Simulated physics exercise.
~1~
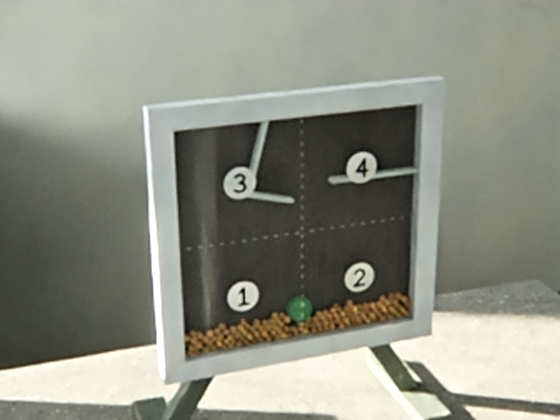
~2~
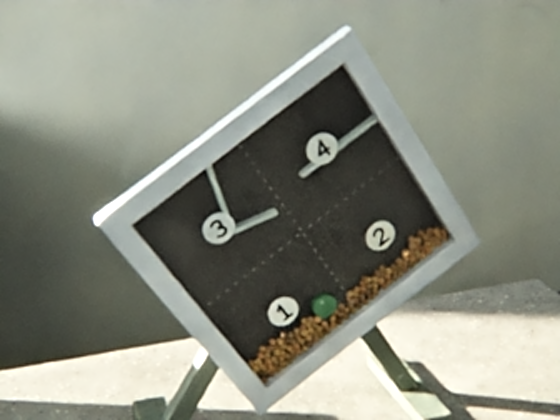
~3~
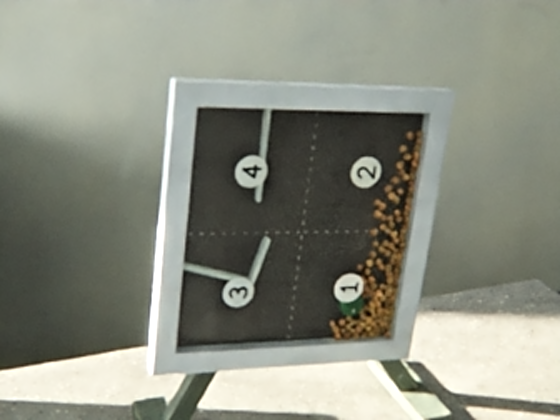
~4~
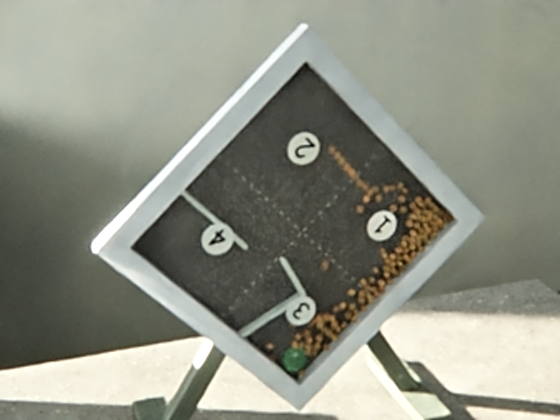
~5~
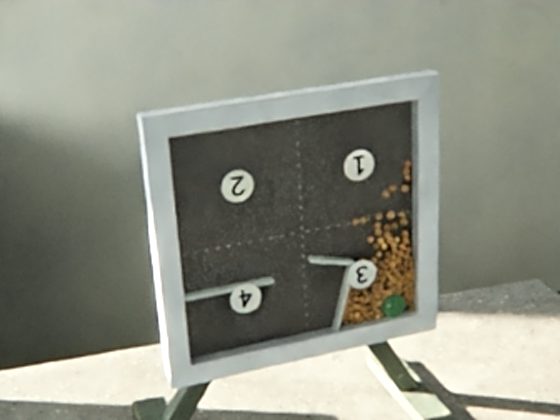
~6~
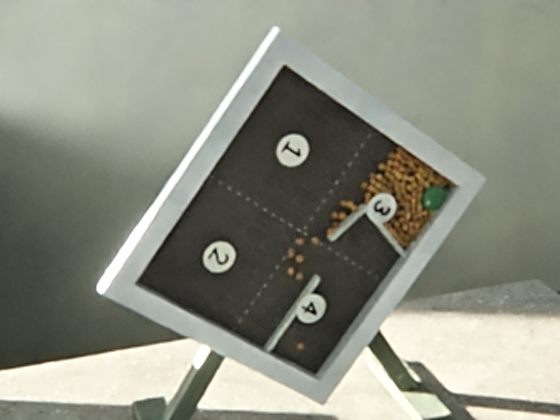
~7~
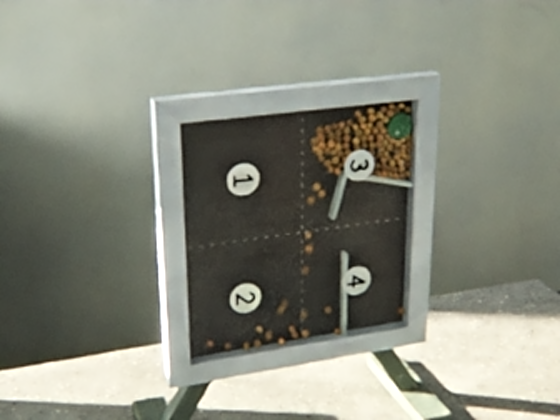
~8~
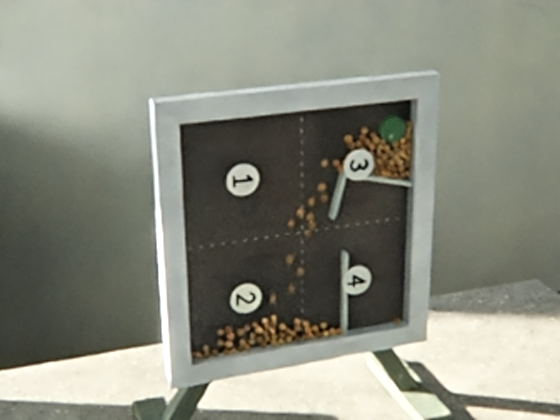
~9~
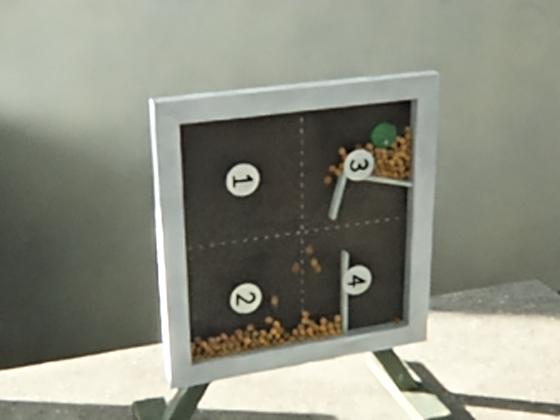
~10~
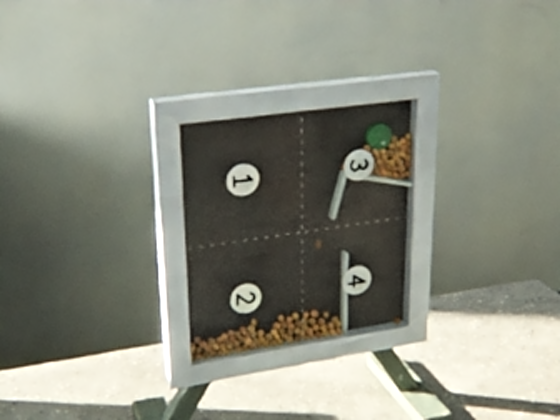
A square, pale-framed case with a dark face stands on green legs on a sunlit grey surface, seen by a still camera slightly from one side. Dotted lines split it into four numbered quarters, with thin bars in the third and fourth, and orange-brown beads and a green disc lie along the bottom. The case turns anticlockwise, and the beads and disc slide round into quarter three. As it turns further, that quarter rises to the upper right and beads spill downward. The case stops, with beads heaped along the bottom, mostly in quarter two, while others and the disc stay held in three.
